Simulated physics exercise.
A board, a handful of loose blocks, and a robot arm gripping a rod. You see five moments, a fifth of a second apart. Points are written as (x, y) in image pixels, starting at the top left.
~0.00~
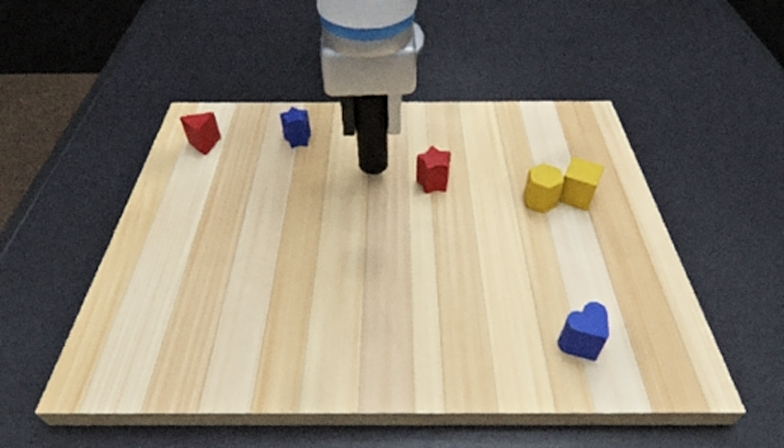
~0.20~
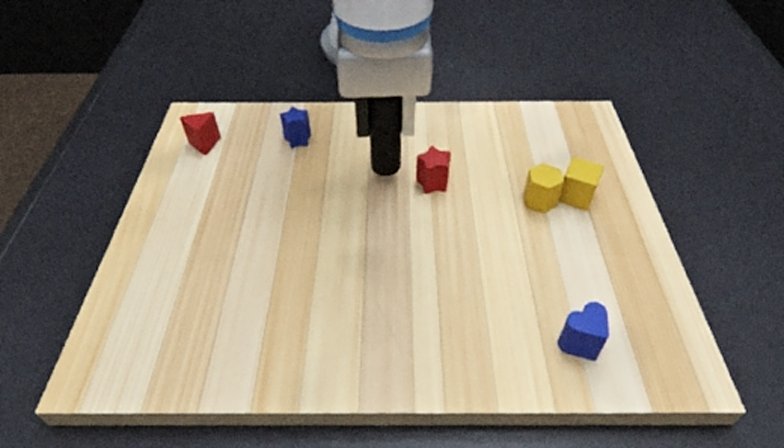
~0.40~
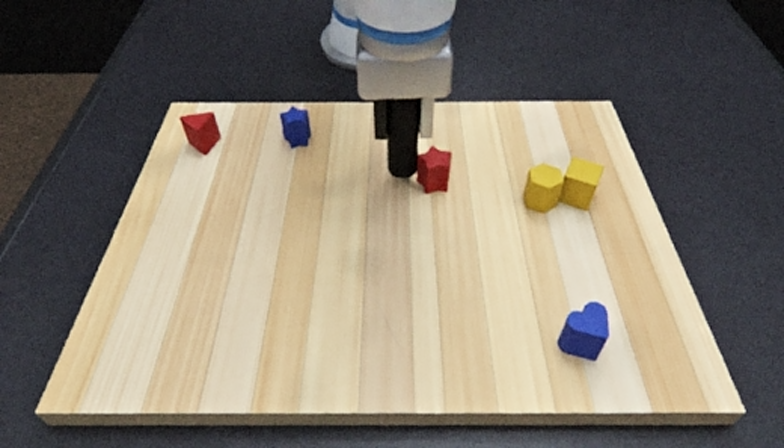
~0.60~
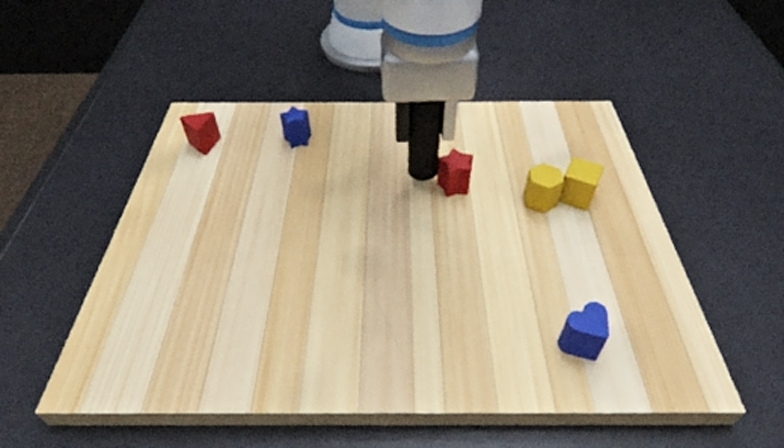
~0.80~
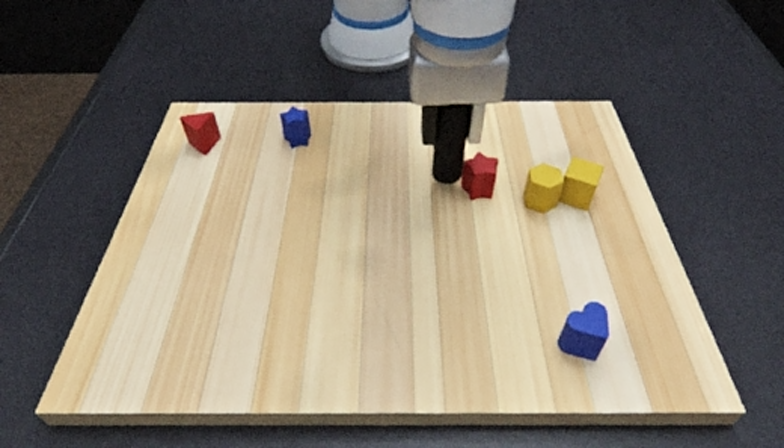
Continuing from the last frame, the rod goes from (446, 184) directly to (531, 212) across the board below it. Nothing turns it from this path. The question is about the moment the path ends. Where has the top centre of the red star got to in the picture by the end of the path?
I predict (542, 167).
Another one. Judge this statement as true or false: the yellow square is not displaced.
That claim is false.
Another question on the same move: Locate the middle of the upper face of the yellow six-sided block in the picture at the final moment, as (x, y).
It sits at (578, 169).
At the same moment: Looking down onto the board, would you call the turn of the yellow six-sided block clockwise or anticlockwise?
Looking down on the board, it turns clockwise.
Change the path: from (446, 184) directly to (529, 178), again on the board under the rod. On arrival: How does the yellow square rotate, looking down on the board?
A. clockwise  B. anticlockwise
Option B.
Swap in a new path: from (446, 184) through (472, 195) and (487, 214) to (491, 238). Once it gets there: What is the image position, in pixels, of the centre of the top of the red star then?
Its top middle: (515, 171).
The first path, step by step. Halfway along, rod at (490, 188); red star at (524, 168), turned 45° anticlockwise; yellow six-sided block at (558, 175), turned 30° clockwise; yellow square at (593, 171), turned 20° anticlockwise.
At the end, rod at (534, 202); red star at (542, 167), turned 120° anticlockwise; yellow six-sided block at (578, 169), turned 65° clockwise; yellow square at (611, 172), turned 20° anticlockwise.
